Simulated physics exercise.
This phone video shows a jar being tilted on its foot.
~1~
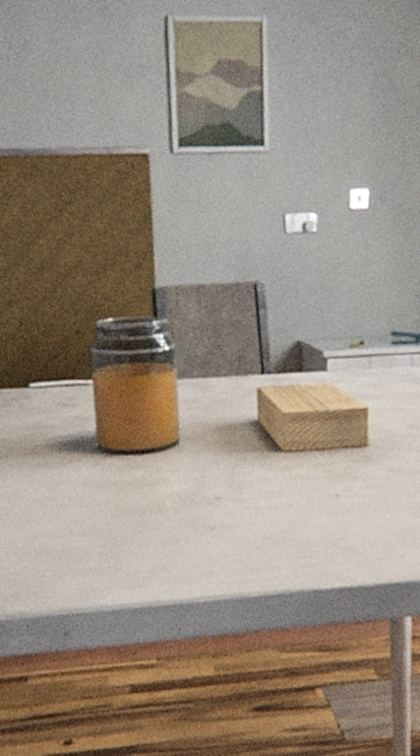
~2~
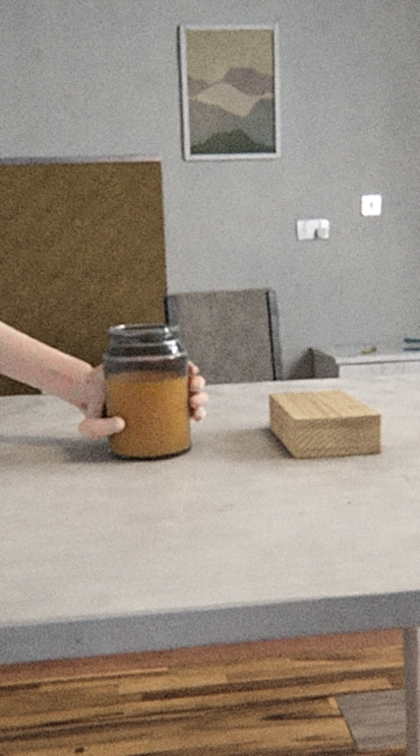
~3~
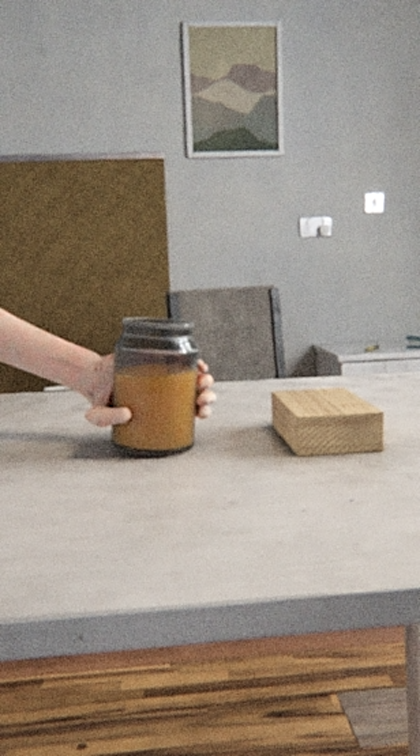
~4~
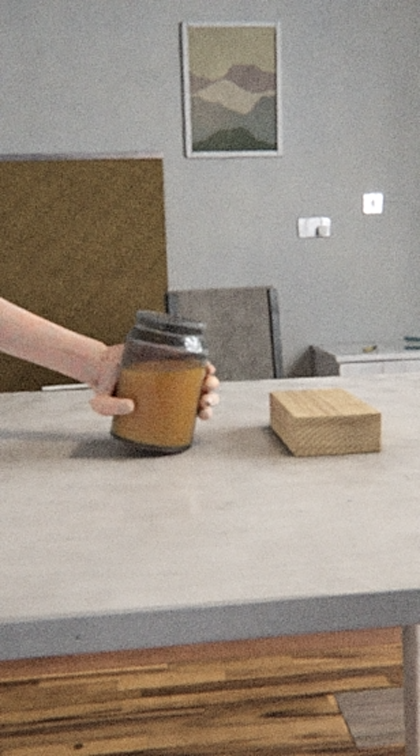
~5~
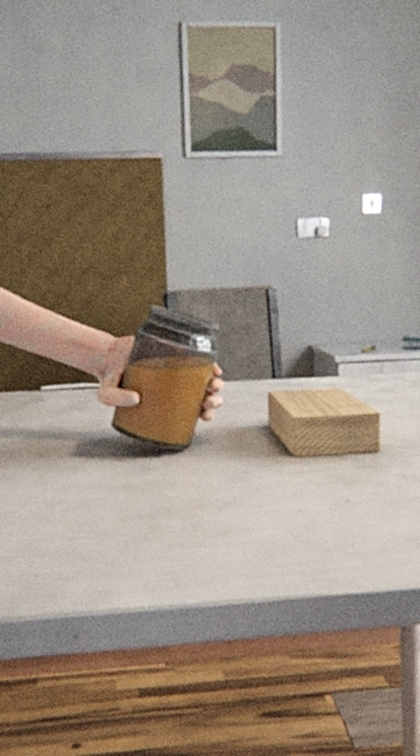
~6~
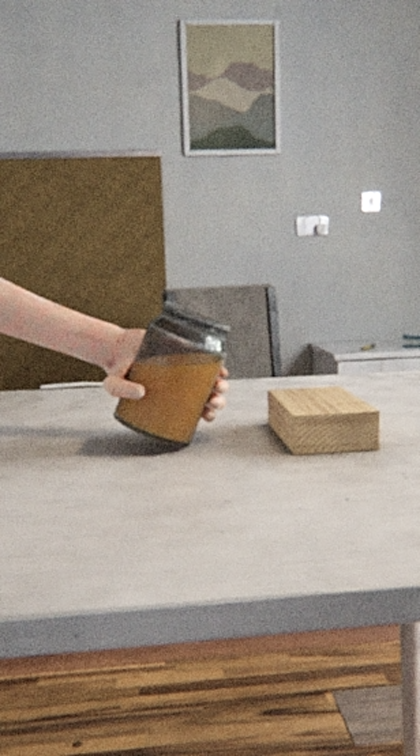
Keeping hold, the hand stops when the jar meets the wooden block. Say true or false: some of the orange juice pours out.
True.
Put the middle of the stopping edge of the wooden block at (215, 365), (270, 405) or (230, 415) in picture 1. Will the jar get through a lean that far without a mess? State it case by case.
First try it keeps every drop, second it brims over, third it brims over.
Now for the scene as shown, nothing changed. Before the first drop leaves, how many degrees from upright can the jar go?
Somewhere near 60 degrees from upright.
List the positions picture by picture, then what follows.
In the first frame, it stands upright; jar (135, 380) about two thirds full.
The second frame shows a hand takes hold; jar about two thirds full, surface at (146, 377); wooden block (320, 421).
The third frame shows tipping on its foot; jar (156, 381) about two thirds full.
In the fourth frame, the top moves towards the wooden block; jar about two thirds full, surface at (164, 366); wooden block (321, 419).
The fifth frame shows on the way over; jar (169, 372) about two thirds full.
In the sixth frame, it is leaning; jar (176, 370) tipped 25°; wooden block (319, 417).
Shortly, the jar leans by about 45°; none is lost.
Then, the jar leans by about 60°; it has lost some; nearly all of the orange juice is inside.
At the finish, the jar leans by about 70°, against the wooden block; it has lost some; about two thirds of the orange juice is inside.
